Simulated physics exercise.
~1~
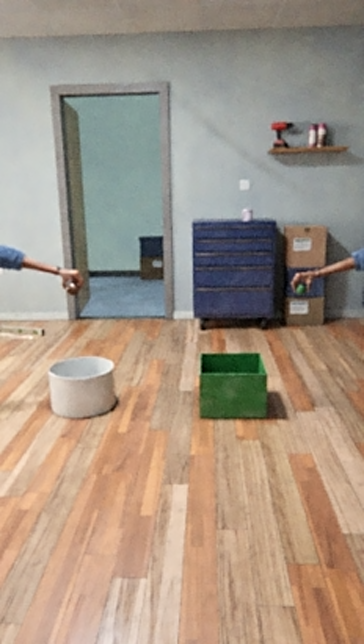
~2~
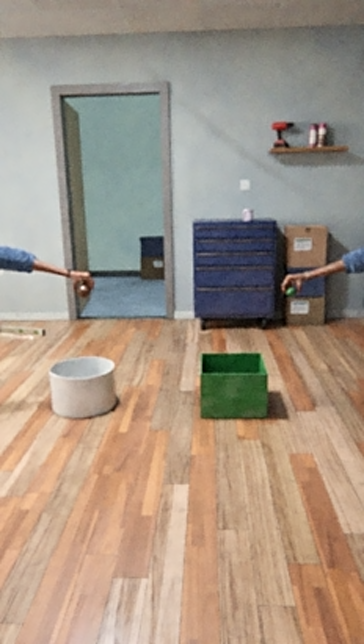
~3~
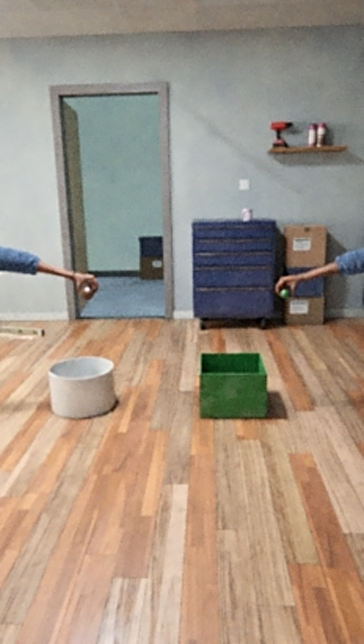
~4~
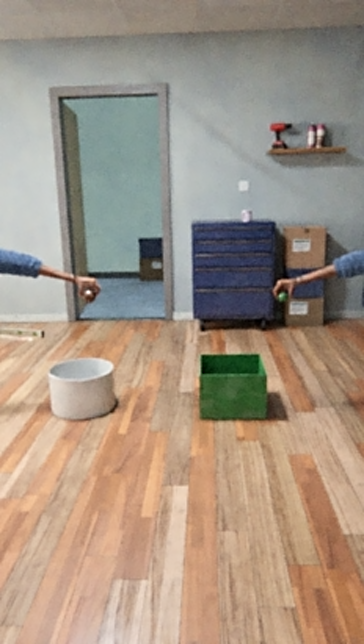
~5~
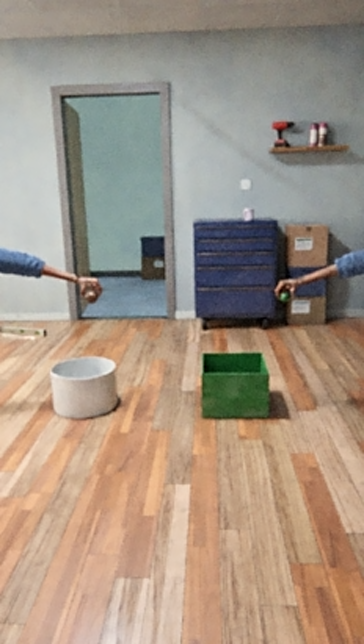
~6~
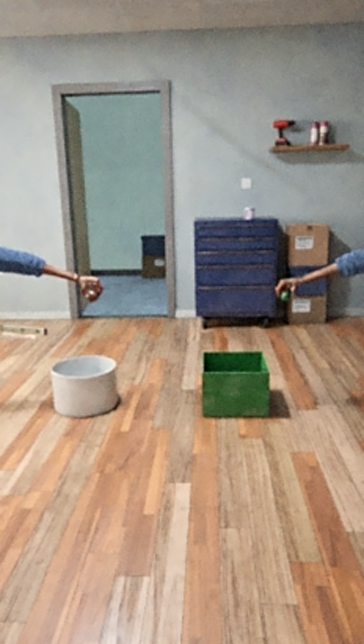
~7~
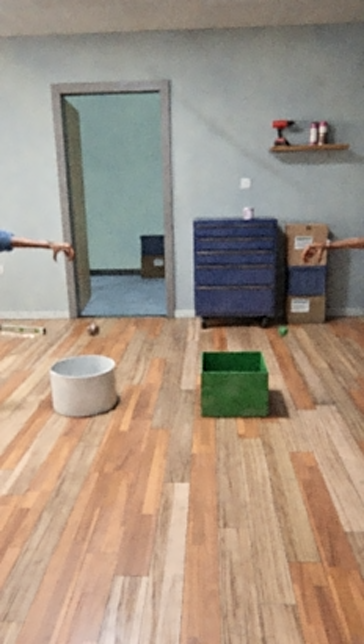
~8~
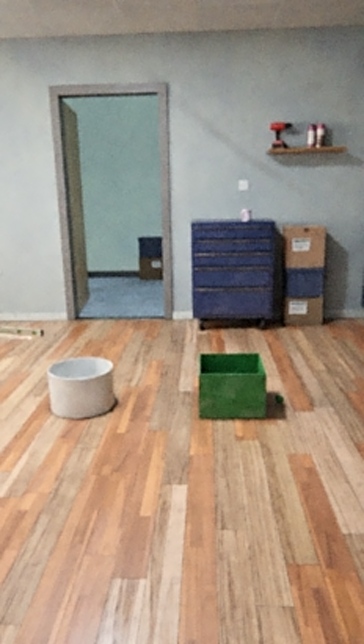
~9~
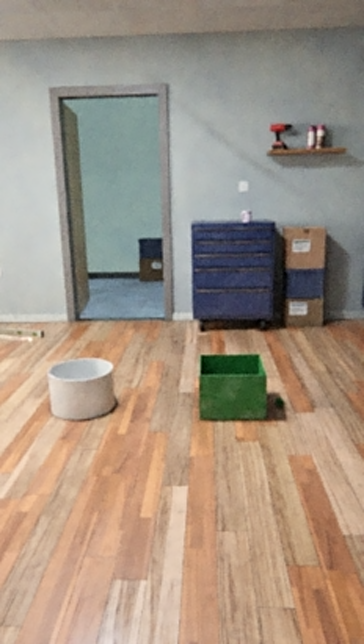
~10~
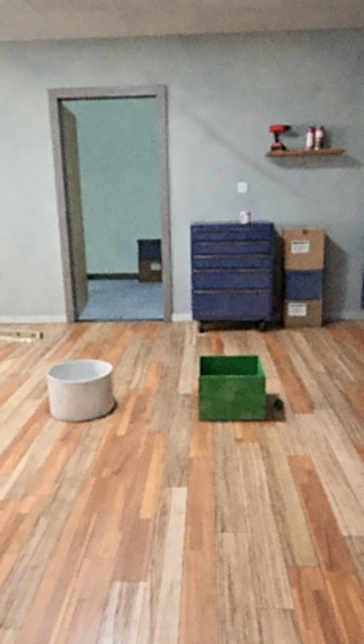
Two hands releasing a small brown object and a green ball, the brown one vanishing by the white bucket, the ball landing beside the green box.
